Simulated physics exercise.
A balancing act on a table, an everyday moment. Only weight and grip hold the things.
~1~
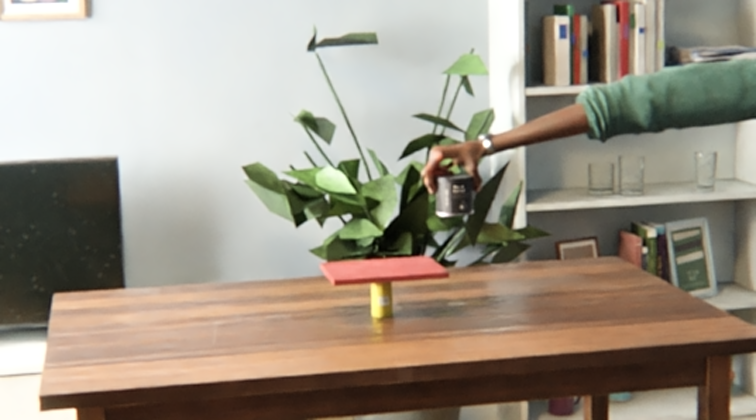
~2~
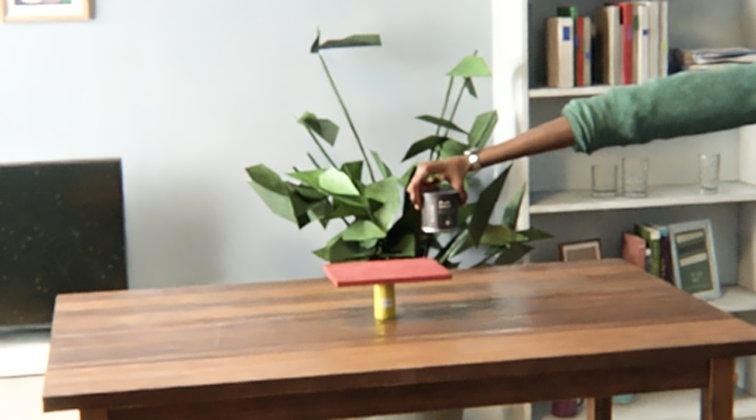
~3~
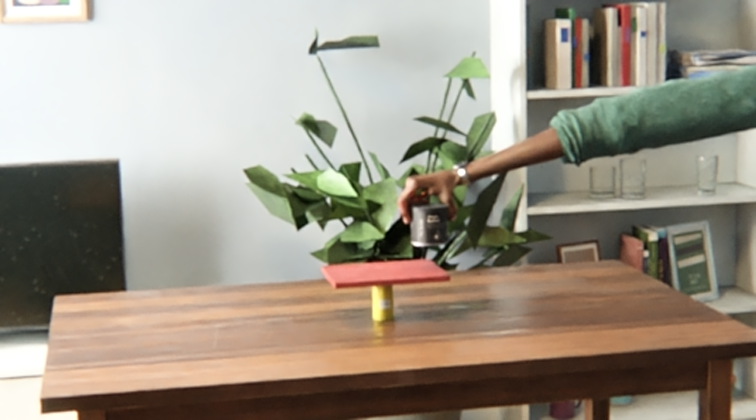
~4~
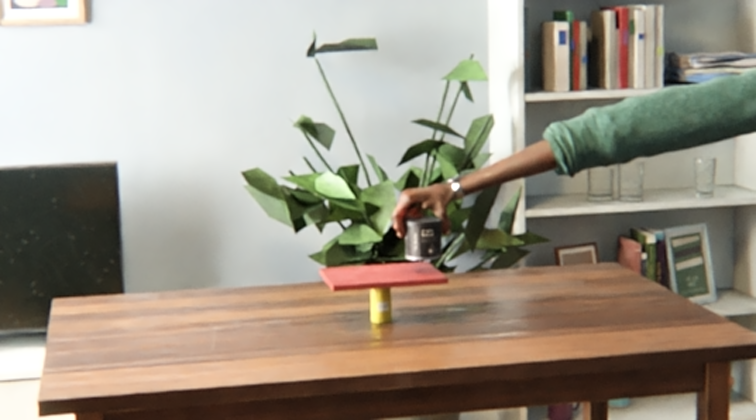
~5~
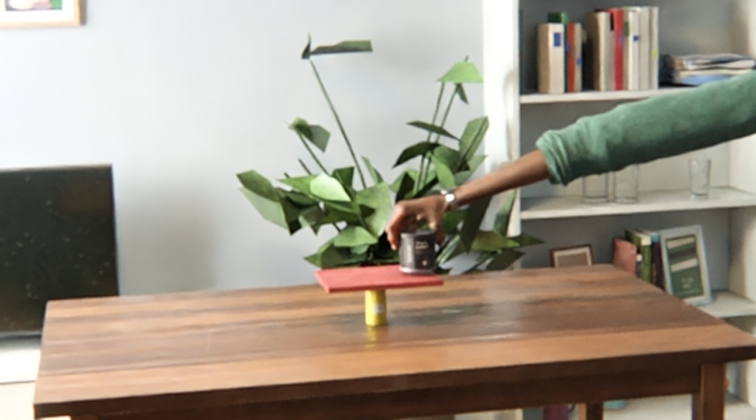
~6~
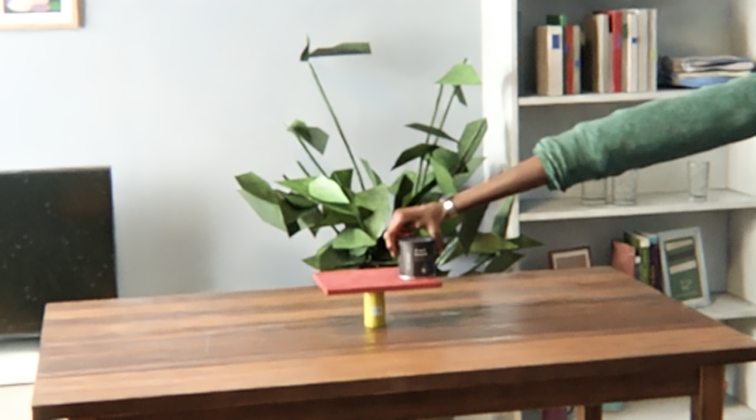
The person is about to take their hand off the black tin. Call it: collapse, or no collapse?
Collapse.
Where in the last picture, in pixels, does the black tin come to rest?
At about (450, 303).
Then, 0.40 s on from there, black tin now fallen; red board turned 59° from how it was put.
Then, 0.70 s on from there, red board now fallen; yellow shaker turned 72° from how it was put.
Then, 0.90 s on from there, yellow shaker on its side.
In the end, fallen, red board and black tin; toppled in the stack, yellow shaker. At the end, from the last picture's camera, black tin near (450, 303). The stack gives way.
